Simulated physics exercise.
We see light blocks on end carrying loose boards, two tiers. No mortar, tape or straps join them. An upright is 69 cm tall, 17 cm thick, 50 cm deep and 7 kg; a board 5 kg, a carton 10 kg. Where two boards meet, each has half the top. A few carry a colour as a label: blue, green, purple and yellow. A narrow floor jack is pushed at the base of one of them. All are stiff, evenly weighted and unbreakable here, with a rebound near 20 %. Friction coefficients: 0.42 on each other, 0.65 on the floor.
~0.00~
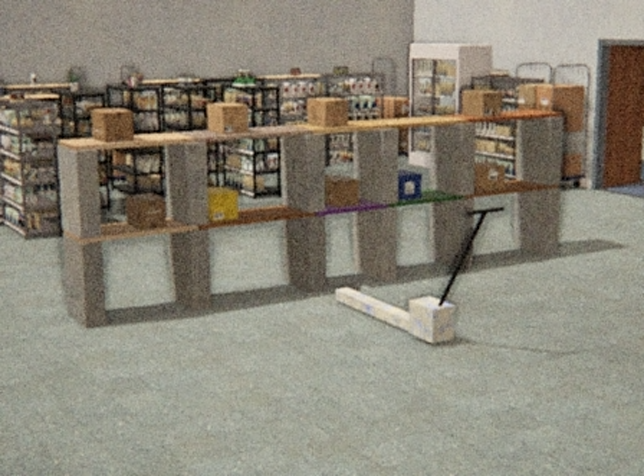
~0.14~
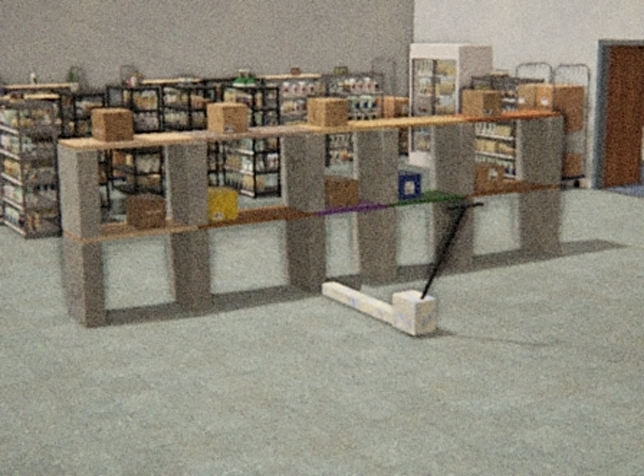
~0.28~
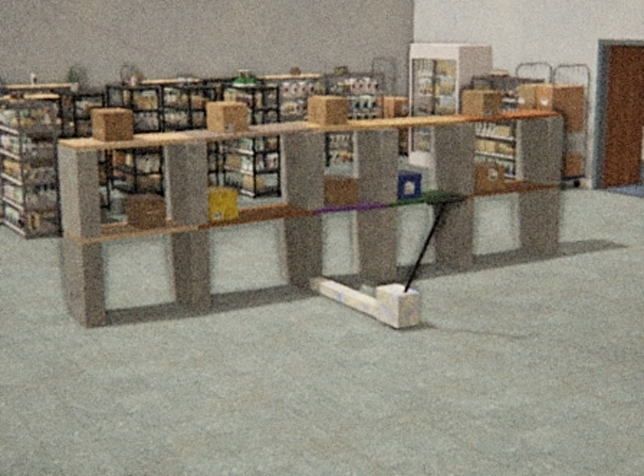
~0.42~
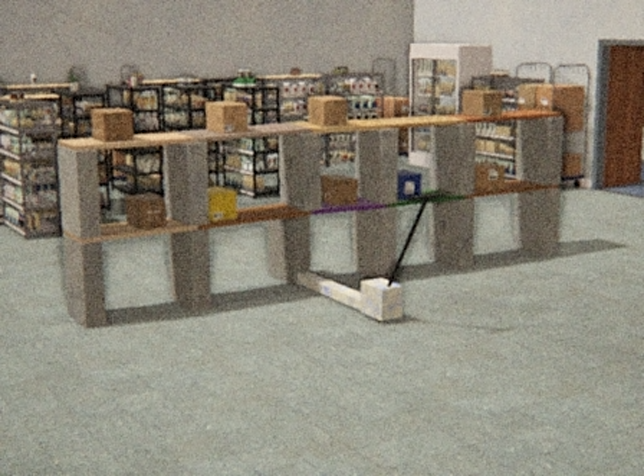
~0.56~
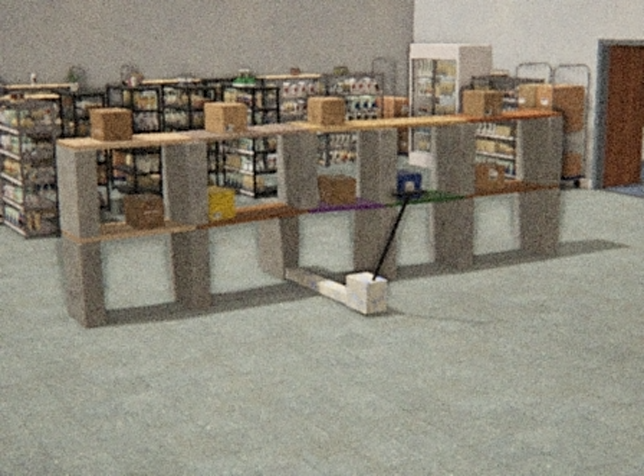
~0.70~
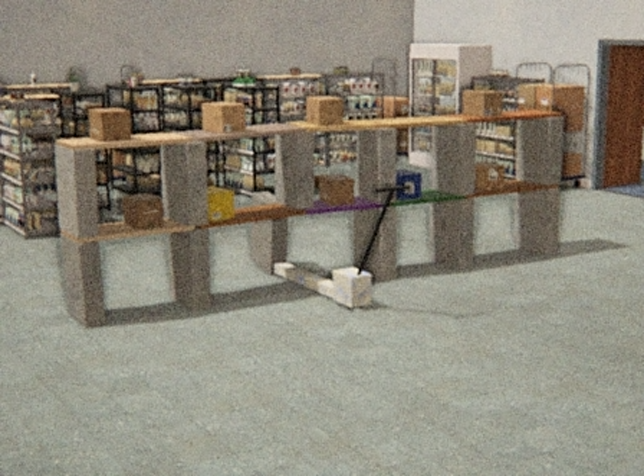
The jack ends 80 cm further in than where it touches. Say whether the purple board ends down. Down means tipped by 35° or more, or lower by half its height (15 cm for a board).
In the end the purple board falls.
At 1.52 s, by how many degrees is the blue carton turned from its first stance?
About 0°.
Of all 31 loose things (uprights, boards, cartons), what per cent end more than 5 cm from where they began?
Shifted: 30 per cent.
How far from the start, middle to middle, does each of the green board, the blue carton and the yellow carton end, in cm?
Green 0, blue 0, yellow 80.
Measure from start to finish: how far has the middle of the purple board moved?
Roughly 40 cm away.
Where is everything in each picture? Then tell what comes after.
In the first frame (places mark the middle of the side facing us), jack tip (342, 294) 40 cm short; purple board (353, 210); blue carton (412, 187); green board (428, 201); nothing disturbed.
The second frame shows jack tip (328, 289) 18 cm short; purple board (353, 210).
The third frame shows jack tip (315, 283) 48 mm in; purple board (353, 209); 2 disturbed, none down.
The fourth frame shows jack tip (303, 278) 27 cm in; purple board (350, 209) shifted 38 mm; 7 disturbed, none down.
The fifth frame shows jack tip (291, 273) 50 cm in; purple board (347, 209) shifted 7 cm; yellow carton (224, 206) shifted 38 mm; 11 disturbed, none down.
The sixth frame shows jack tip (279, 268) 72 cm in; purple board (346, 209) shifted 9 cm; yellow carton (223, 206) shifted 51 mm; green board (428, 201); steepest lean 7°, the upright at (280, 241); 17 disturbed, none down.
After 0.88 s, 1 of the 31 pieces down; purple board leaning 23°, 12 cm lower; yellow carton leaning 15°.
After 1.06 s, 9 of the 31 pieces down; purple board leaning 61°, 37 cm lower; yellow carton leaning 39°, 21 cm lower.
After 1.52 s, 9 of the 31 pieces down; purple board leaning 62°, 37 cm lower; yellow carton leaning 45°, 38 cm lower.
At rest (2.9 s), 9 of the 31 pieces down; purple board leaning 62°, 36 cm lower; yellow carton leaning 40°, 56 cm lower; blue carton unmoved. As the last picture would show them, middles, purple board near (347, 241), yellow carton near (263, 257).
